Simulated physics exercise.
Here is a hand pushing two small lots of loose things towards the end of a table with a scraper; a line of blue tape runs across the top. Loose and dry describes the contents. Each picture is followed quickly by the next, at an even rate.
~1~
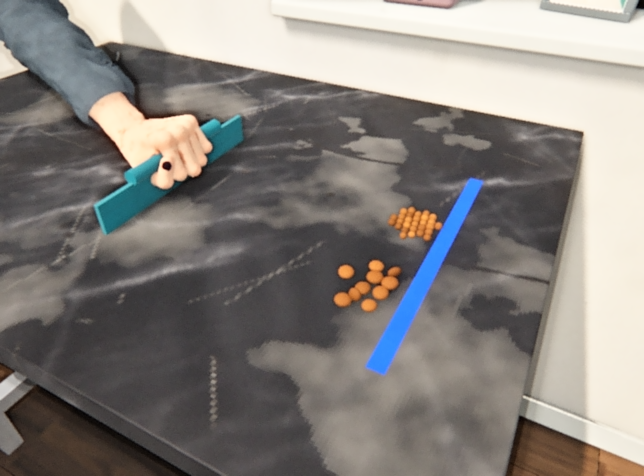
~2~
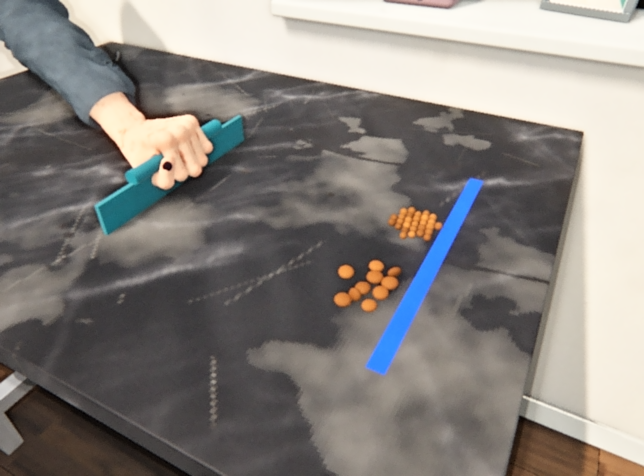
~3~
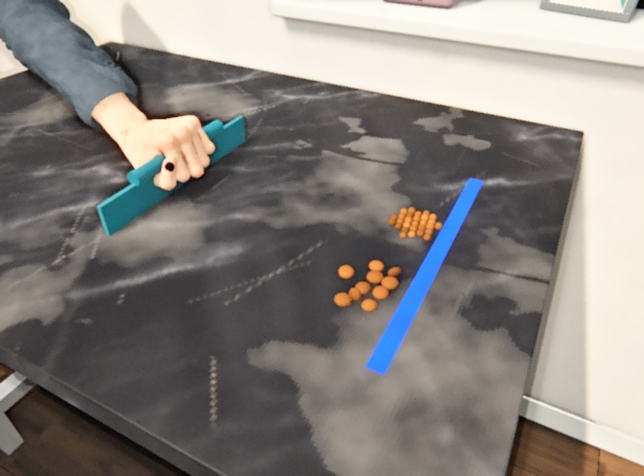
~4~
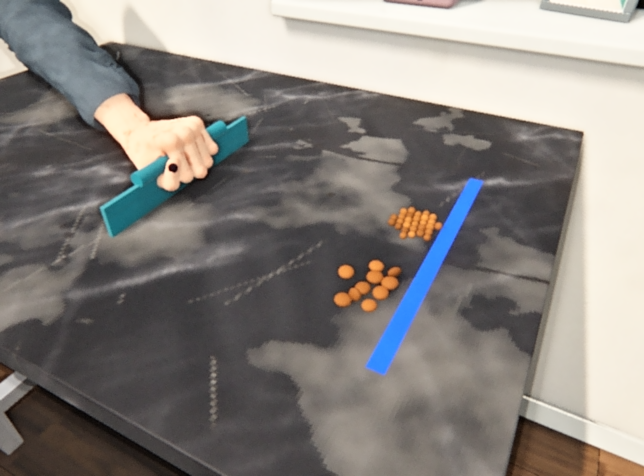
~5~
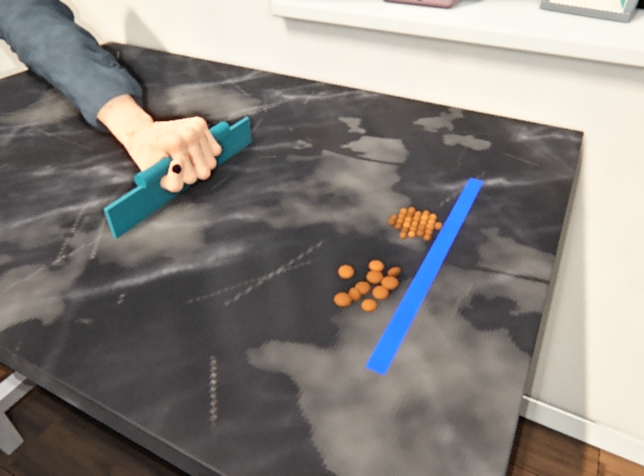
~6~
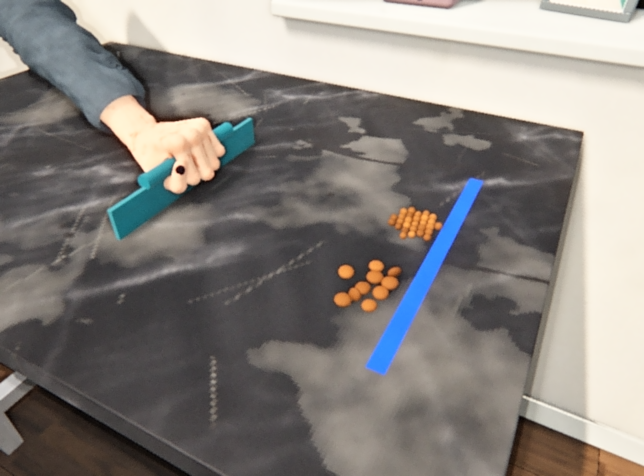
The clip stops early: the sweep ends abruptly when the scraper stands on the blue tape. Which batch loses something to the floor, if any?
Once it settles, the front batch stays on entirely and the back batch stays on entirely.
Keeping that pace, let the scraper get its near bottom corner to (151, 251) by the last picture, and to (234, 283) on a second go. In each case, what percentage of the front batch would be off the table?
0 % and 0 %.
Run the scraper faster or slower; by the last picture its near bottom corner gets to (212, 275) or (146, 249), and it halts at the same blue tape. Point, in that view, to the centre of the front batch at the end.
Try 1: (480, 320); try 2: (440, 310).
Then, 1.82 s on from there, scraper still moving, near (307, 191); front batch all on the table, its front near (389, 282); back batch all on the table, its front near (438, 226).
Then, 3.66 s on from there, scraper stopped at the blue tape; front batch all on the table, its front near (452, 302); back batch all on the table, its front near (484, 236).
In the end, scraper stopped at the blue tape; front batch all on the table, its front near (452, 302); back batch all on the table, its front near (486, 237).
